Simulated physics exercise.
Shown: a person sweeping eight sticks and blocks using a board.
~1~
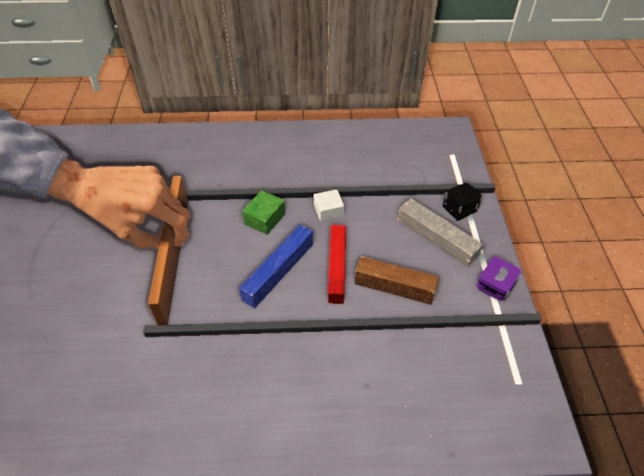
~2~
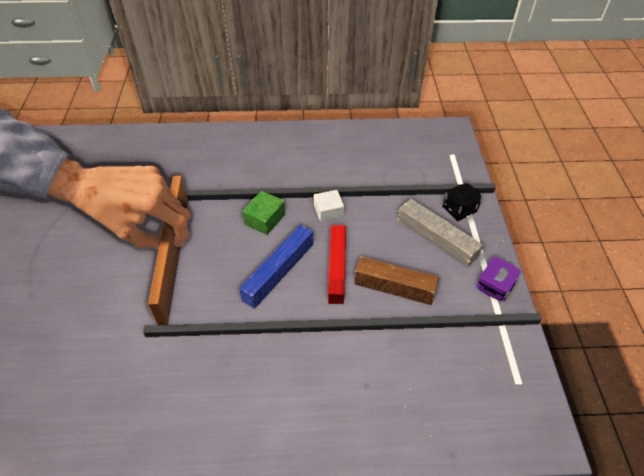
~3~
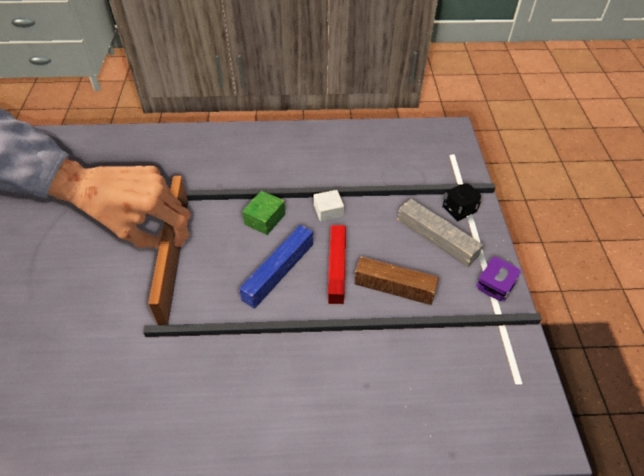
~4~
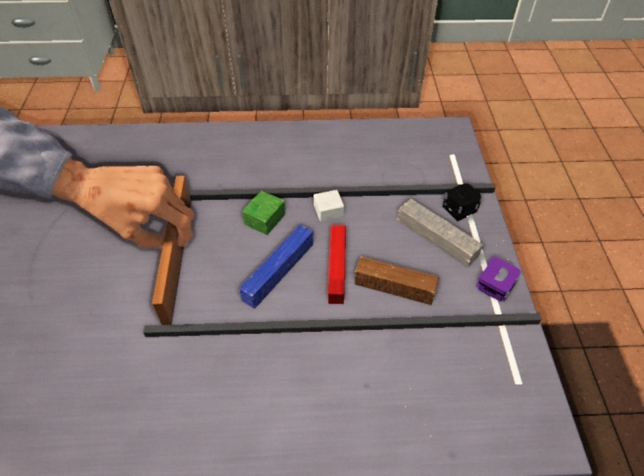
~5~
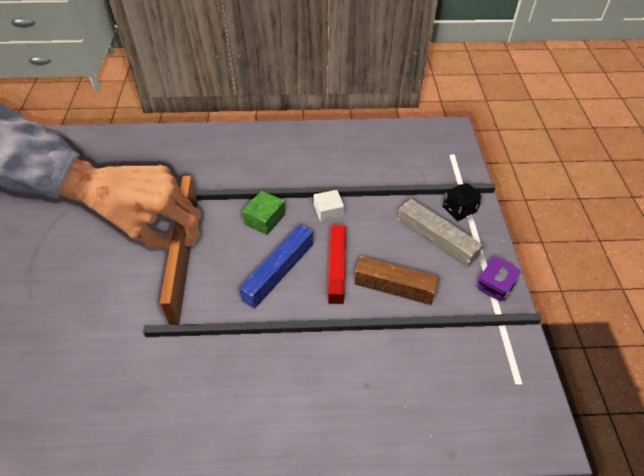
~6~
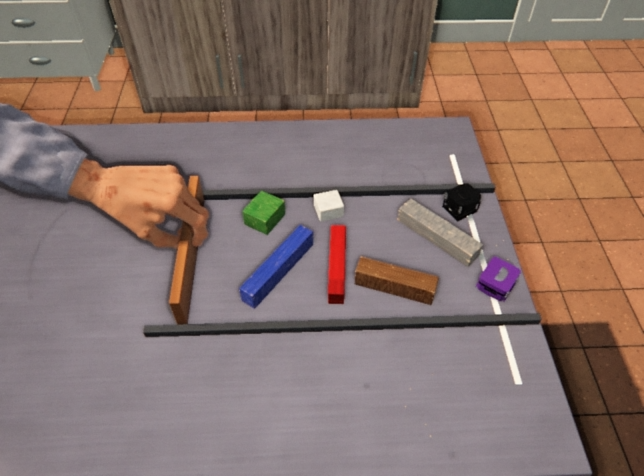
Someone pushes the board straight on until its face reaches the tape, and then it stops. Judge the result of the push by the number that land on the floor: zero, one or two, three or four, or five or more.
Off the edge: Five or more.
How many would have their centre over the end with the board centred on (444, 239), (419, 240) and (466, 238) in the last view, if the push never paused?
Past the end: 0, 0 and 3.
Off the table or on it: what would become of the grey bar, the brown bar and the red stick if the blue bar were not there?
Final state: Grey bar off, brown bar in place, red stick in place.
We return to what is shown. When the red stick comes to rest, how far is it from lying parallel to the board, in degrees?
It measures close to 0 degrees.
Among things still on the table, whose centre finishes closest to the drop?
Foremost: The red stick.
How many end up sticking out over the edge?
You'd get 0.
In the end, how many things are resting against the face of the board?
That would be 2 of them.
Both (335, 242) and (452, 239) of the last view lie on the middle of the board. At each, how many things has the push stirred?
The count is 5 at the first point and 8 at the second.
A little later, none off yet; purple case at rest near (498, 280); black case at rest near (462, 202); grey bar at rest near (439, 232).
When it is over, the number that fall off is five or more; down, white block, brown bar, grey bar, black case and purple case.
